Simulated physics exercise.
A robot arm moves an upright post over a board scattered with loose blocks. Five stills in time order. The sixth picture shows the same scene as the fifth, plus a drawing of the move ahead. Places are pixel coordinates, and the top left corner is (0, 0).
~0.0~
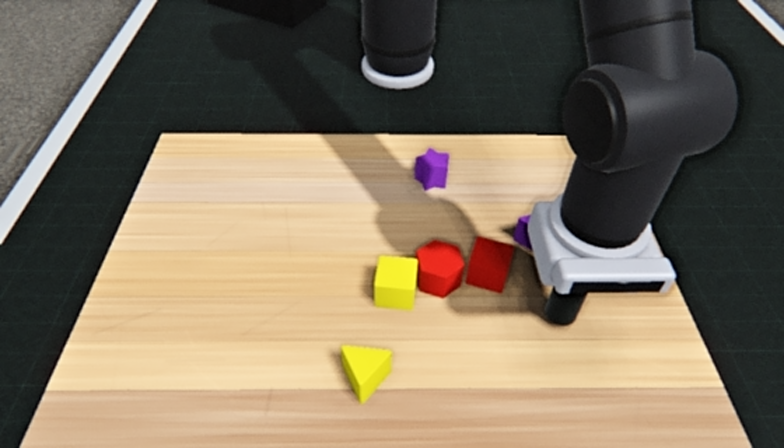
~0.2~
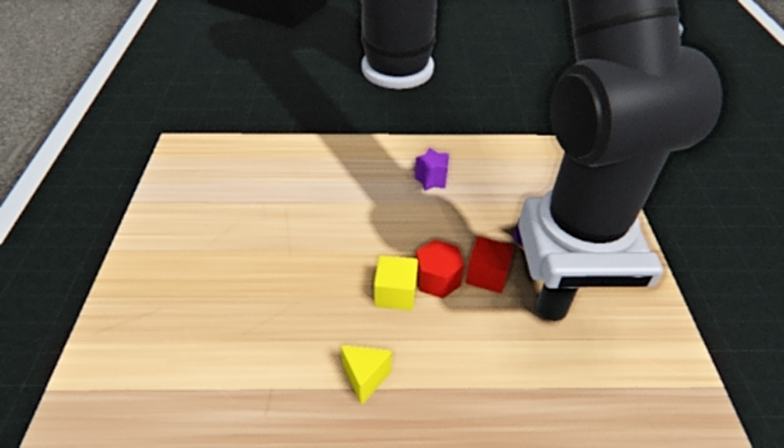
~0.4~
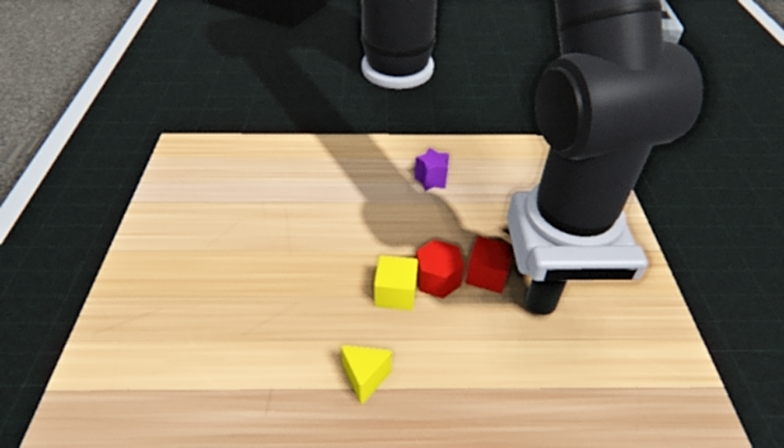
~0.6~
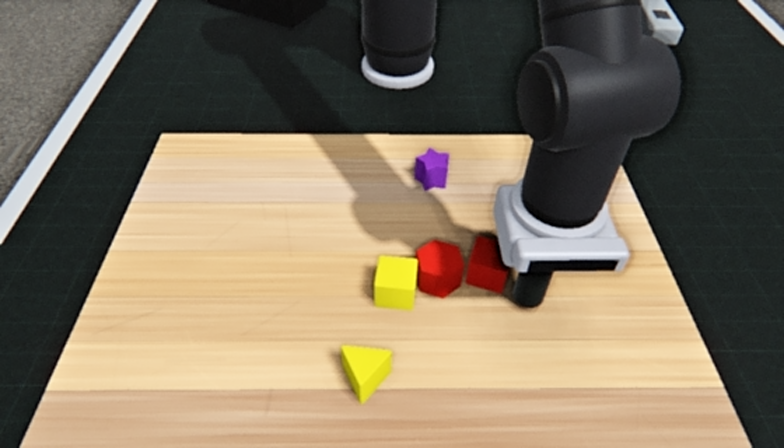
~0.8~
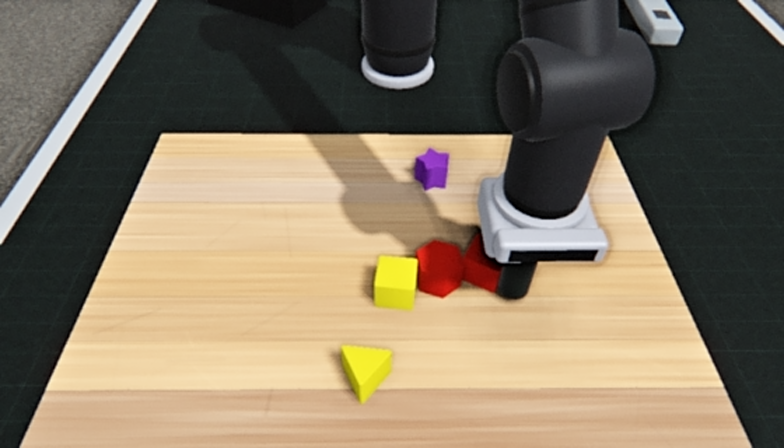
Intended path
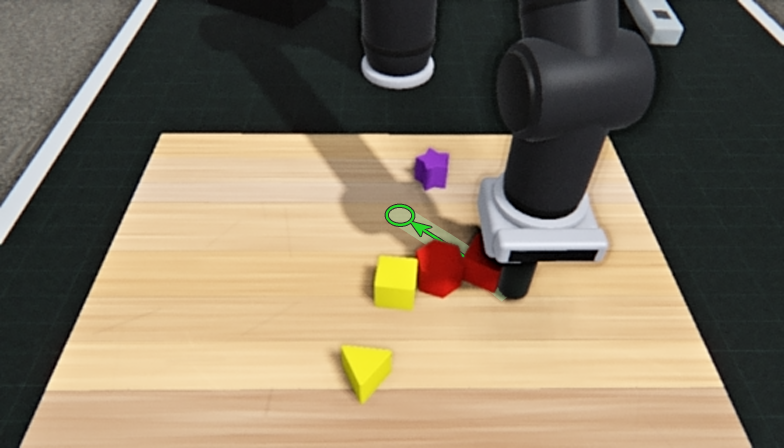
A pale wooden board lies on a dark surface, seen from above at an angle by a still camera. A yellow cube, a red hexagonal block and a red square piece form a row near the middle, with a yellow triangle below and a purple star above. On the right, a black robot arm slides its short dark post gradually leftward and slightly up, toward the red square piece, while the visible blocks stay put.
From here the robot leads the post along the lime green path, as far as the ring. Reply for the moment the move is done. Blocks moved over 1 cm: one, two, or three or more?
One block shifts.
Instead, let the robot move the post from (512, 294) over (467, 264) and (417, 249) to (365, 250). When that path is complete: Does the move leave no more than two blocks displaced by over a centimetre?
I believe not.
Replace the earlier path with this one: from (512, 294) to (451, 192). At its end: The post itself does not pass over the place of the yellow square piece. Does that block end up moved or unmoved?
That one stays where it is.
The line goes from (512, 294) by way of (455, 250) to (400, 215).
The first path, step by step. One third of the way, post at (474, 257); red square piece at (456, 221), turned 25° clockwise.
Two thirds of the way, post at (436, 232); red square piece at (427, 194), turned 50° clockwise.
At the end, post at (400, 209); purple star at (435, 157); red hexagonal block unmoved; red square piece at (416, 175), turned 95° clockwise.
